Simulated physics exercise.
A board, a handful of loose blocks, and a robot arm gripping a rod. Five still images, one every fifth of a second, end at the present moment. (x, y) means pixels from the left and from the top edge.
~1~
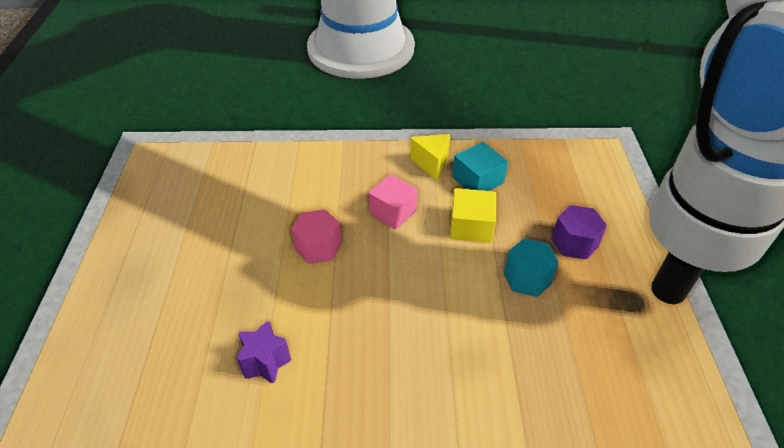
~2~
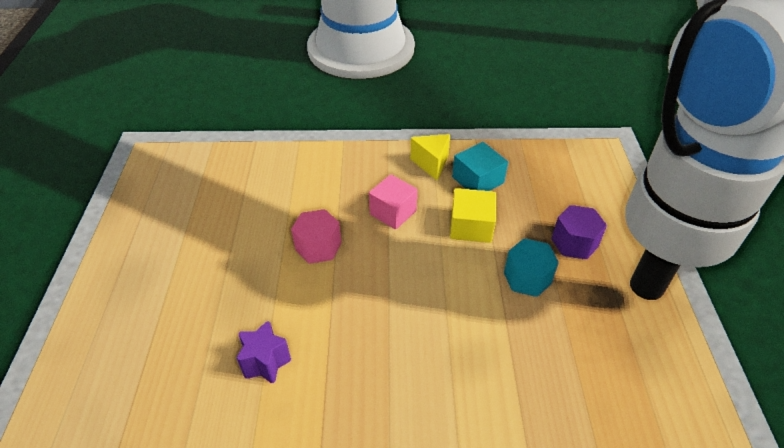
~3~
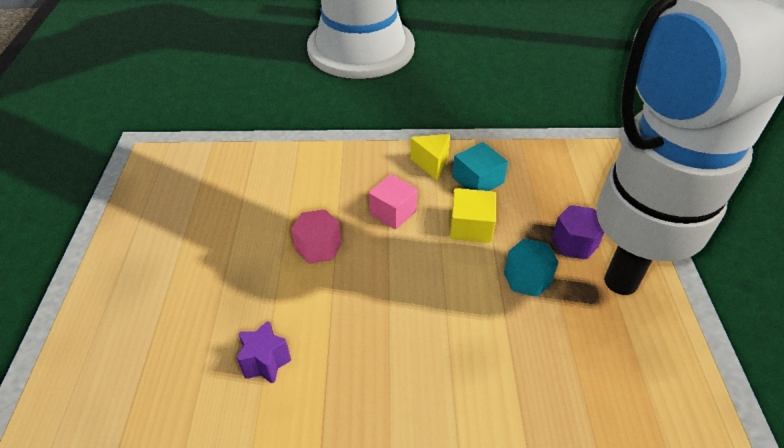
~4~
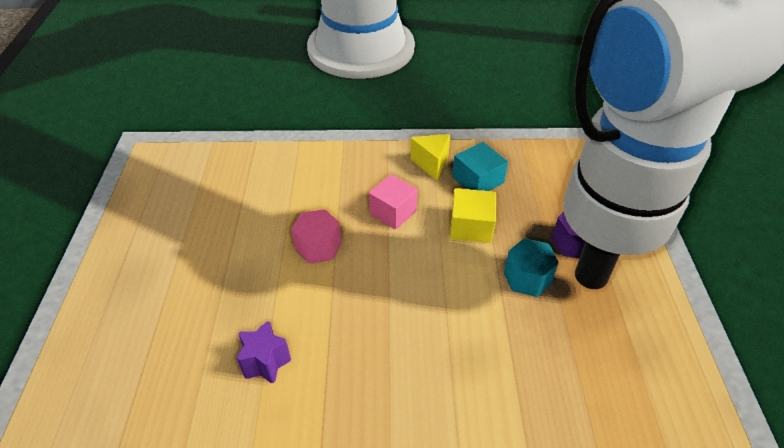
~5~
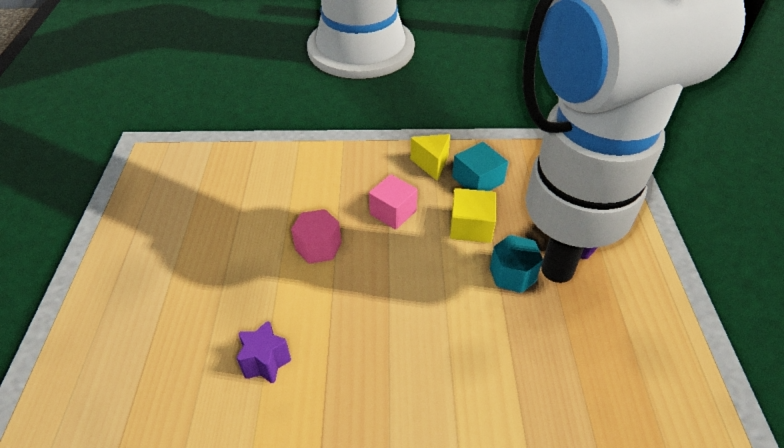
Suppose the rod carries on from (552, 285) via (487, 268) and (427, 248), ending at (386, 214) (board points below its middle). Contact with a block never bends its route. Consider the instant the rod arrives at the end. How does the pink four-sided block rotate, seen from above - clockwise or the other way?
Answer: With the clock.
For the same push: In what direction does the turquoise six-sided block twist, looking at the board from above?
From above, the turn goes anticlockwise.
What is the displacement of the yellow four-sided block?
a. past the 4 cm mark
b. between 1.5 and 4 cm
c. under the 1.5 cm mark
It's c.
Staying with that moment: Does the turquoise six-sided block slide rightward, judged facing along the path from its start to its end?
No, that is not what happens.
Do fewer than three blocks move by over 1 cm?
Yes, I think so.
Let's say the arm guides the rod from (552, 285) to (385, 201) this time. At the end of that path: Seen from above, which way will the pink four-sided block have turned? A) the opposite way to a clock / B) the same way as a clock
A.
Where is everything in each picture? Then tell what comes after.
The first frame shows tip of the rod at (668, 291), middles of tops, pink four-sided block at (393, 191), yellow four-sided block at (475, 204), turquoise six-sided block at (534, 256).
The second frame shows rod at (647, 287), nothing pushed.
The third frame shows rod at (621, 282), nothing pushed.
The fourth frame shows rod at (591, 277), nothing pushed.
The fifth frame shows rod at (557, 271), pink four-sided block at (393, 191), yellow four-sided block at (475, 204), turquoise six-sided block at (518, 253).
The first path, step by step. One third of the way, rod at (489, 253); turquoise six-sided block at (452, 234).
Two thirds of the way, rod at (428, 233); pink four-sided block at (385, 187), turned 30° clockwise; turquoise six-sided block at (392, 216).
At the end, rod at (386, 199); pink four-sided block at (368, 170), turned 65° clockwise; yellow four-sided block unmoved; turquoise six-sided block at (354, 203), turned 75° anticlockwise.
